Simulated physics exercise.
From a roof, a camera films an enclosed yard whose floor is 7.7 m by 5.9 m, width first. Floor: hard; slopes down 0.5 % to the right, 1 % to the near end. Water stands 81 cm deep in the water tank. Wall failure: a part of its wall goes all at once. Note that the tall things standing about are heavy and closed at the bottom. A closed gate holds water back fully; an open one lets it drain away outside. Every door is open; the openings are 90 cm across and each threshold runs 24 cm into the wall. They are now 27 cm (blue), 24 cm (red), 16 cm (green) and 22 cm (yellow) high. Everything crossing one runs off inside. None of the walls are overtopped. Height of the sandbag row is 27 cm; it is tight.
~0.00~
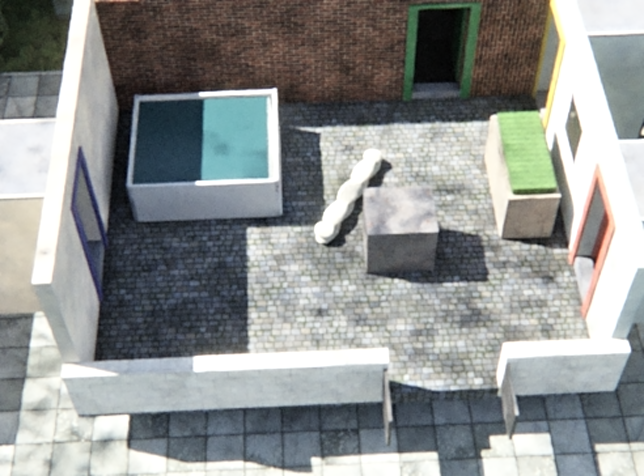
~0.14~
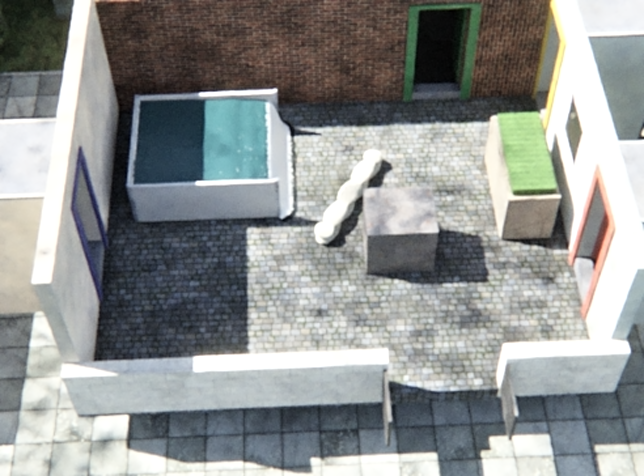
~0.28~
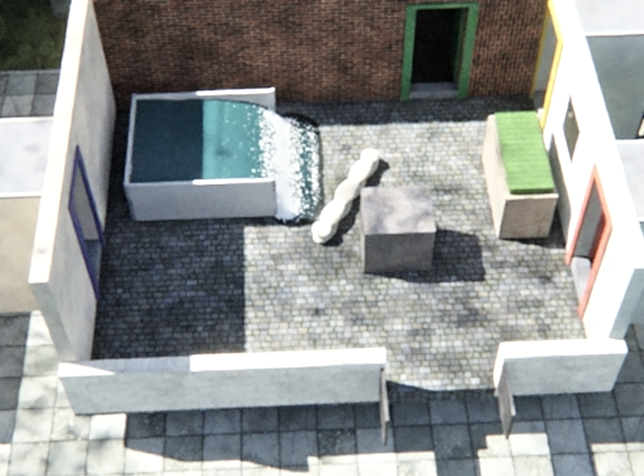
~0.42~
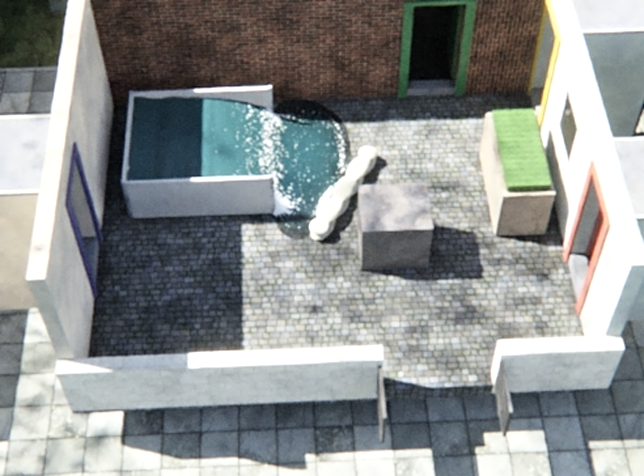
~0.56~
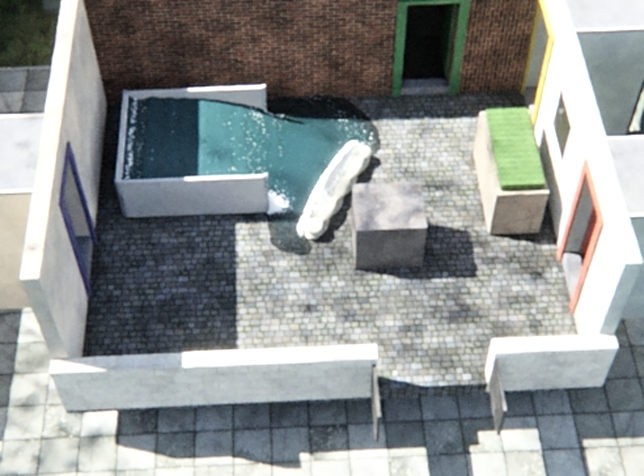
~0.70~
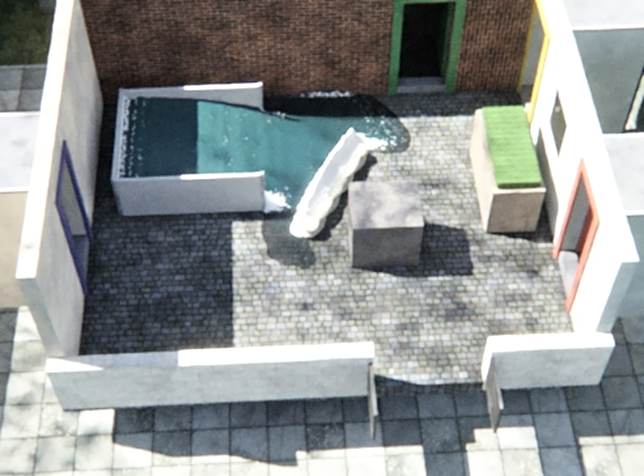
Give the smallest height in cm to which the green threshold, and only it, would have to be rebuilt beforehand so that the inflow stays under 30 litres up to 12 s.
Roughly 19 cm.
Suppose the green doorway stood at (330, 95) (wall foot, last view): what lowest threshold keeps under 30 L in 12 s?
Roughly 28 cm.
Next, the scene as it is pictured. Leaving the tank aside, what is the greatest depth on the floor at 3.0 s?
Roughly 46 cm.
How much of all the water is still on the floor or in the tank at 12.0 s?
I'd say near 74 per cent is still there.
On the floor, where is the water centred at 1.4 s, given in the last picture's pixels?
It lies near (258, 161) in the last picture.
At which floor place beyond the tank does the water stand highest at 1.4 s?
Look close to (326, 191).
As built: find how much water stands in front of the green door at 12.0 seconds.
Depth: Near 5.5 cm.
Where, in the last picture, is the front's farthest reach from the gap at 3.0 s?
The farthest wet point is roughly at (537, 296) in the last view.
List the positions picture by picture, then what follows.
The water tank at (205, 140) is whole and still, 81 cm deep; the green door at (439, 58) is dry, in the first frame.
Water pours out at (276, 160) and has run 0.3 m, to (293, 210); about 7 cm deep outside, 81 cm at the back, in the second frame.
The gap is at (273, 159), the front 0.8 m out at (320, 179); the back of the water tank holds 81 cm, in the third frame.
The front is at (348, 175), 1.3 m from the gap at (271, 158); 3.2 m2 of floor is wet, 80 cm left at the back, in the fourth frame.
The gap is at (265, 157), the front 2.0 m out at (377, 142); the back of the water tank holds 72 cm, in the fifth frame.
Water pours out at (261, 156) and has run 2.6 m, to (406, 136); about 12 cm deep outside, 68 cm at the back; 0.8 m in a straight line remain to the green door at (425, 52), in the sixth frame.
After 1.4 s water covers 35 % of the floor, deepest (55 cm) near (326, 191); 25 cm at the green door, 0 litres in over its 16 cm threshold.
After 3.0 s water covers 70 % of the floor, deepest (46 cm) near (522, 130); 19 cm at the green door, 42 litres in over its 16 cm threshold.
After 12.0 s water covers 95 % of the floor, deepest (12 cm) near (453, 263); 5 cm at the green door, 54 litres in over its 16 cm threshold.
At the green door as built, the water arrived by 1.0 s and peaked near 26 cm at 1.6 s.
Run again over the same 12 s with other heights there, 50 litres in over 16.5 cm, 17 litres over 22 cm. The limit of 30 litres is kept from about 19 cm up.
